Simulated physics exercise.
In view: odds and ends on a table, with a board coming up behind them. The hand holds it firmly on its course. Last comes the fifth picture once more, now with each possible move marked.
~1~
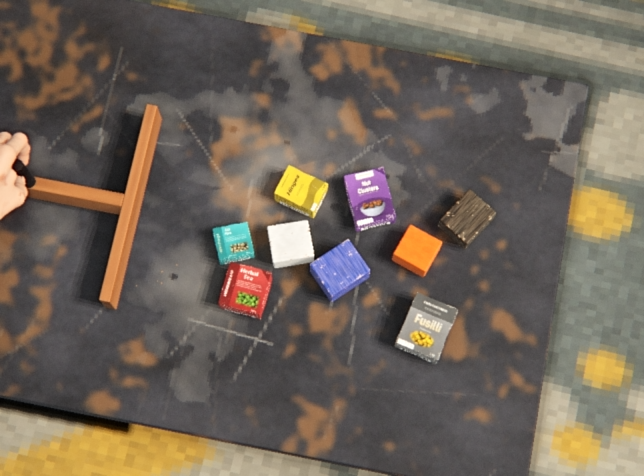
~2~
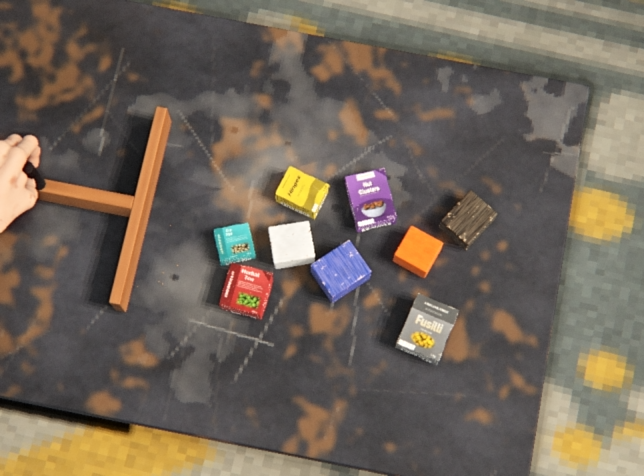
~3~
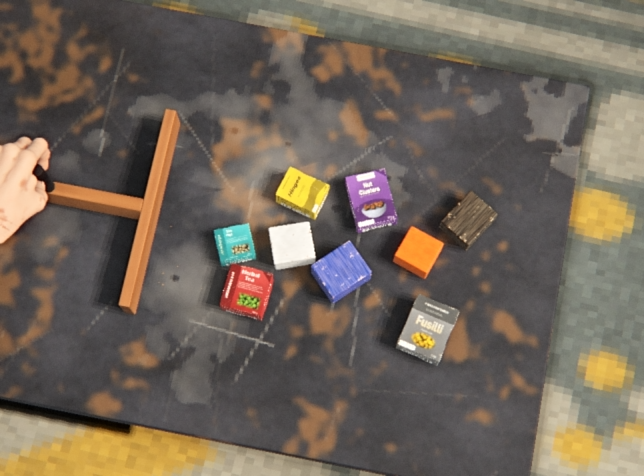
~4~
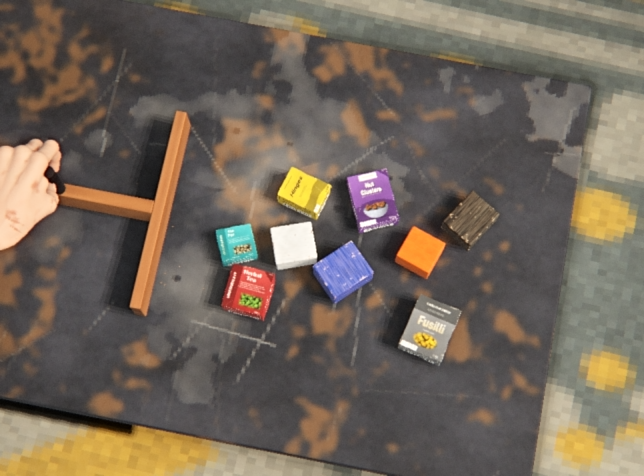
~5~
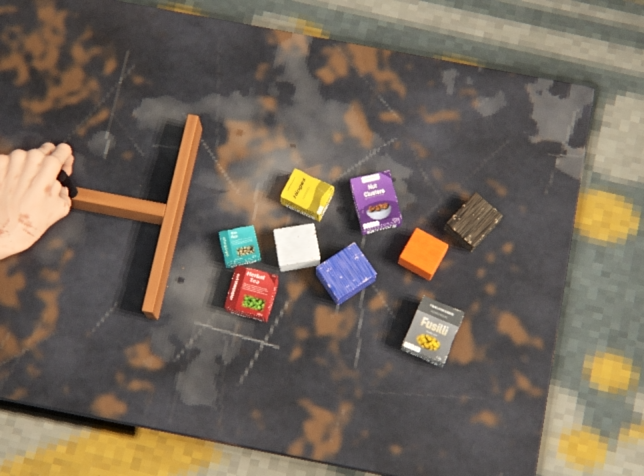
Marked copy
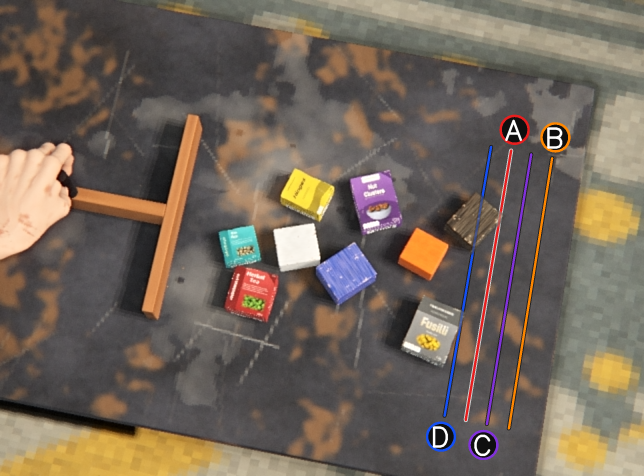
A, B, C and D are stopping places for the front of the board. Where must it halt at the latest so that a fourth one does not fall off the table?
A is the last line within the limit.
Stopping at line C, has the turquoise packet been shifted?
By then, yes.
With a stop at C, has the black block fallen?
Yes.
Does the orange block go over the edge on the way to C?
Yes.
On the copy, A at (489, 282); B at (531, 290); C at (510, 286); D at (468, 278).
On A. First, board (283, 233); red box (299, 303); yellow box (323, 193).
Then, board (399, 255); black block (517, 225); orange block (505, 267).
Finally, board (489, 272); orange block over the edge; black block over the edge; two fallen.
By contrast, B drops six; C drops six; D is within the limit but short.
